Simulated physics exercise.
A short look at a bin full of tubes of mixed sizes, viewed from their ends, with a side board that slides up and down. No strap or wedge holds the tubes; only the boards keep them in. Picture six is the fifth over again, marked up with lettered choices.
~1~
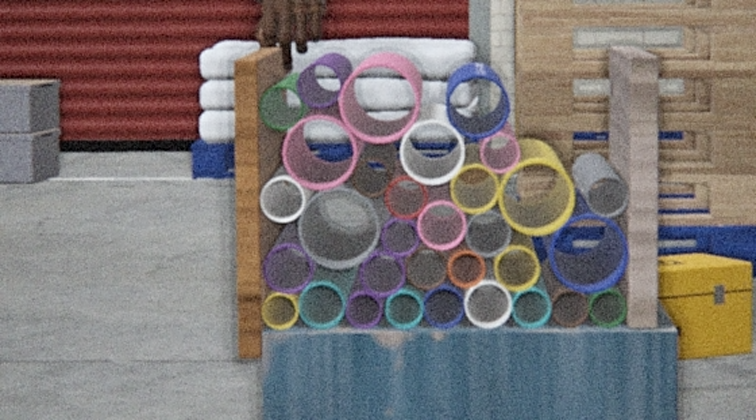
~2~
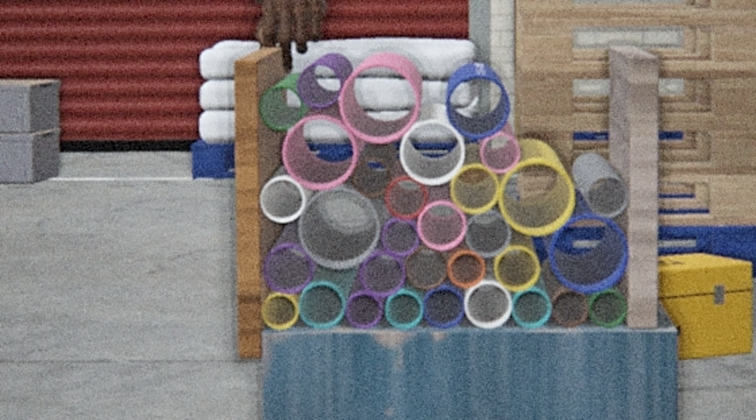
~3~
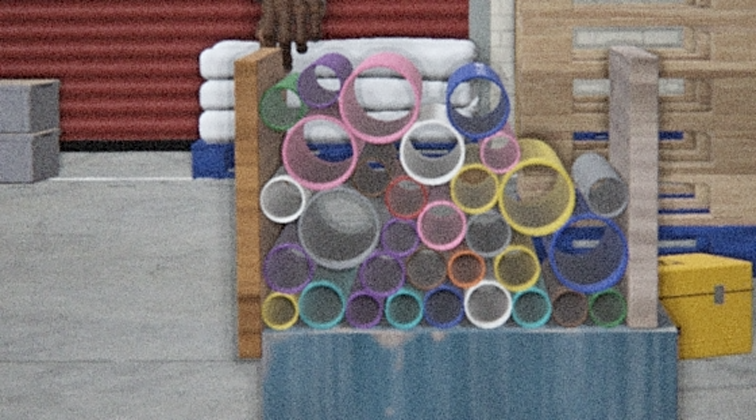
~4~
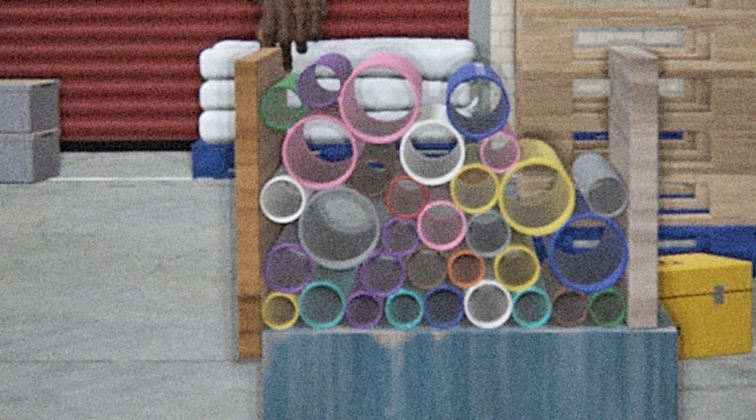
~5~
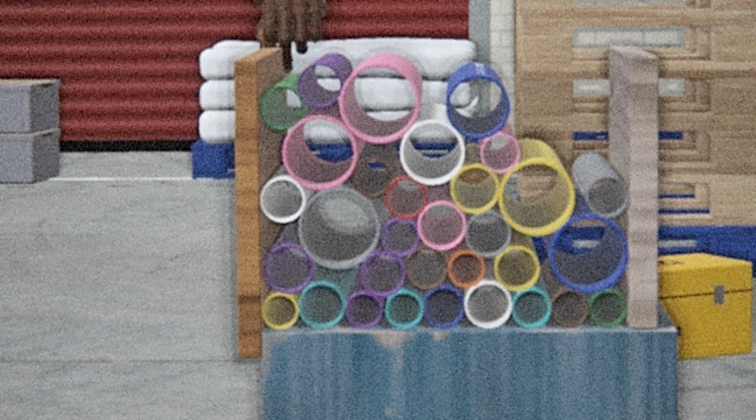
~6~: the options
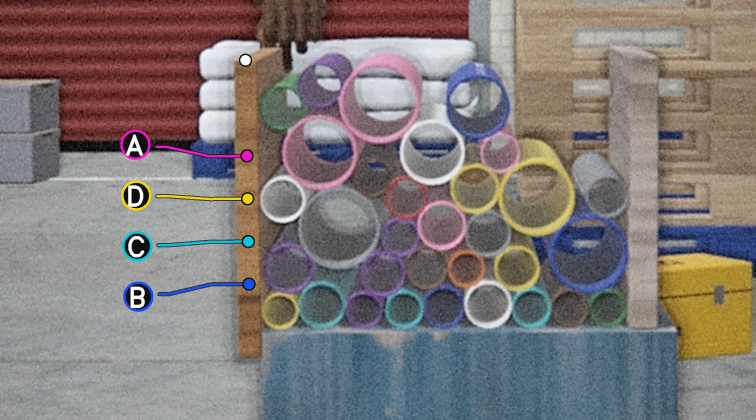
At first, tubes of many colours and sizes sit stacked with their open ends showing, between two upright boards above a blue panel, while a dark hand hangs at the top near the left board. Through to the end, the hand, the boards and the tubes show no visible movement.
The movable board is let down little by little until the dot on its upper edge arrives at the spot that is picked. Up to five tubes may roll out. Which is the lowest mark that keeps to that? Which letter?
B is the limit.
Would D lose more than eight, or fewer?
It loses fewer than eight.
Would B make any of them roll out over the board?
At B: Yes.
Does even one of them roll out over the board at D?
At D: Yes.
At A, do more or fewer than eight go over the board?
It loses fewer than eight.
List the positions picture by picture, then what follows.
The first frame shows side board (264, 190); a yellow tube (281, 311); a white tube (489, 305).
The second frame shows a white tube (489, 305); a purple tube (383, 275).
The third frame shows a yellow tube (517, 269); a red tube (406, 199).
The fourth frame shows a white tube (433, 153); a purple tube (319, 85).
The fifth frame shows side board (264, 190); a yellow tube (281, 311); a white tube (489, 305).
On the marked copy, A at (247, 156); B at (249, 284); C at (248, 242); D at (248, 199); the white dot at (245, 61).
Following B. Soon after the start, top of the board (260, 156).
Later, top of the board (262, 266).
In the end, top of the board (262, 283), five out over the board.
As for the rest, A none out over the board; C four out over the board; D two out over the board.
